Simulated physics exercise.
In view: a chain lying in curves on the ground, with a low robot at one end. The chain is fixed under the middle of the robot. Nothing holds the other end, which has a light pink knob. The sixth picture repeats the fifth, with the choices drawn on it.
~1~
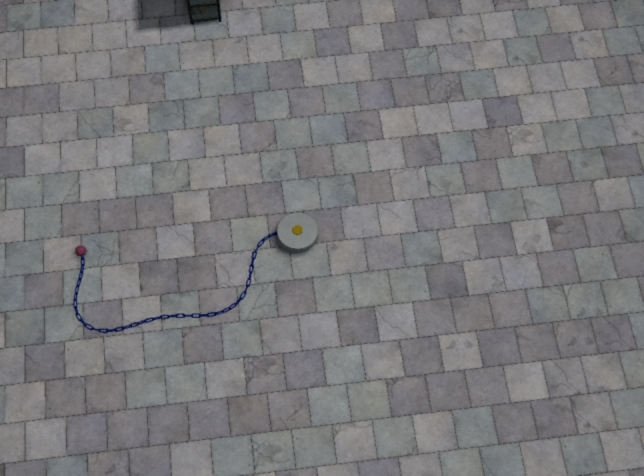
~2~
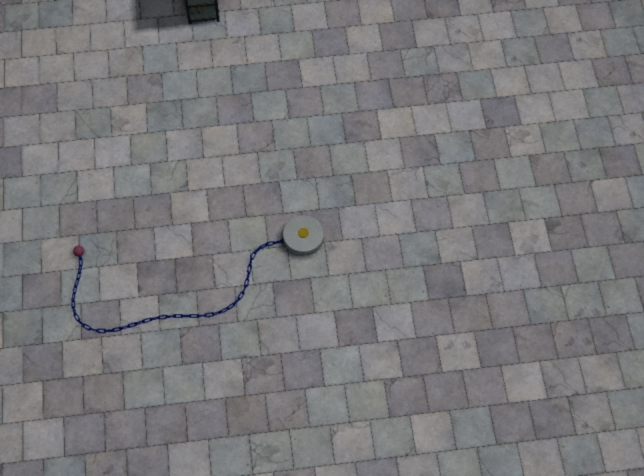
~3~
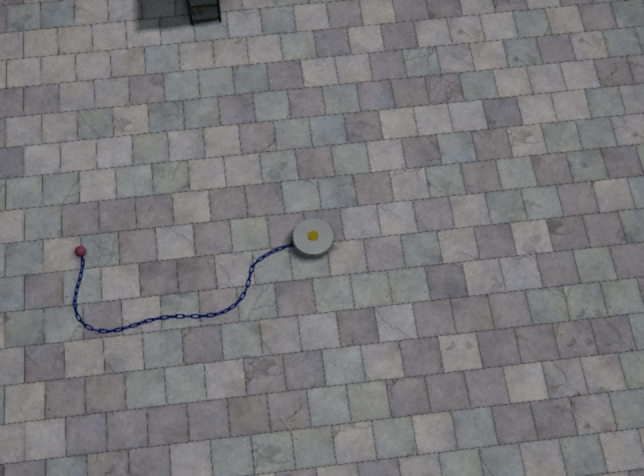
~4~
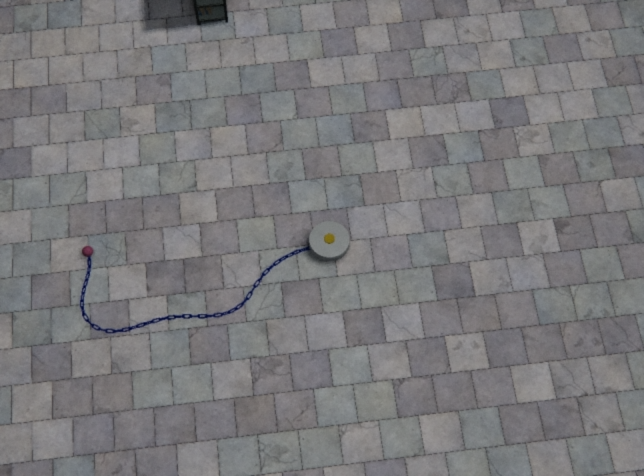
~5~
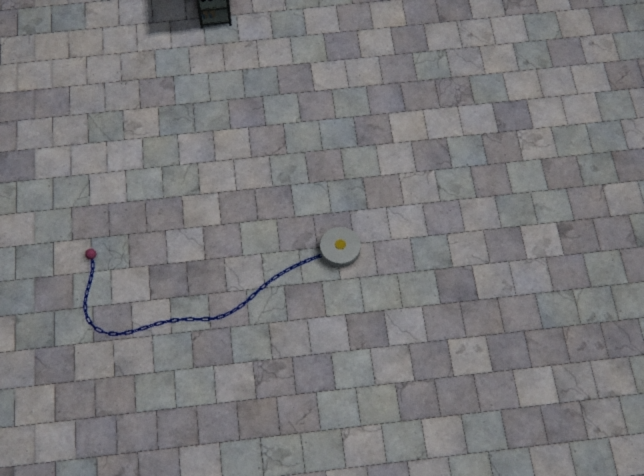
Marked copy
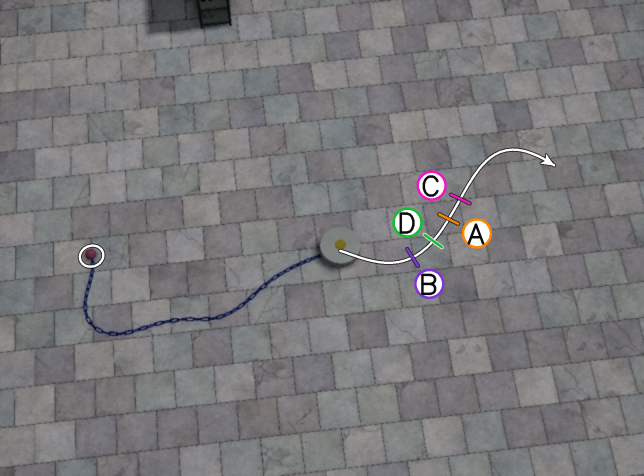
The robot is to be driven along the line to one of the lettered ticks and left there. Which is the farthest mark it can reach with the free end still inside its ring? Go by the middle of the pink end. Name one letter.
All is well up to B.
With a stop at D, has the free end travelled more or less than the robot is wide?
Less.
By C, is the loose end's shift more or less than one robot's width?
More.
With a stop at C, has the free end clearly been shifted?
Yes.
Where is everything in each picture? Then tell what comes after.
The first frame shows free end (81, 251); robot (298, 233).
The second frame shows robot (304, 236); free end (79, 251).
The third frame shows robot (313, 239); free end (80, 251).
The fourth frame shows robot (329, 242); free end (88, 251).
The fifth frame shows robot (340, 248); free end (91, 254).
On the marked copy, A at (449, 219); B at (413, 257); C at (460, 199); D at (433, 241); the ring at (92, 256); the route from (340, 251) via (455, 209) to (554, 165).
With B. Early on, robot (366, 256), middle of the chain (196, 312), free end (91, 254).
Further on, robot (391, 260), middle of the chain (217, 302), free end (91, 254).
At the end, robot (413, 254), middle of the chain (240, 294), free end (91, 257); the free end is still in its ring.
As for the rest, A drags the free end to (116, 278); C drags the free end to (135, 281); D drags the free end to (98, 269).
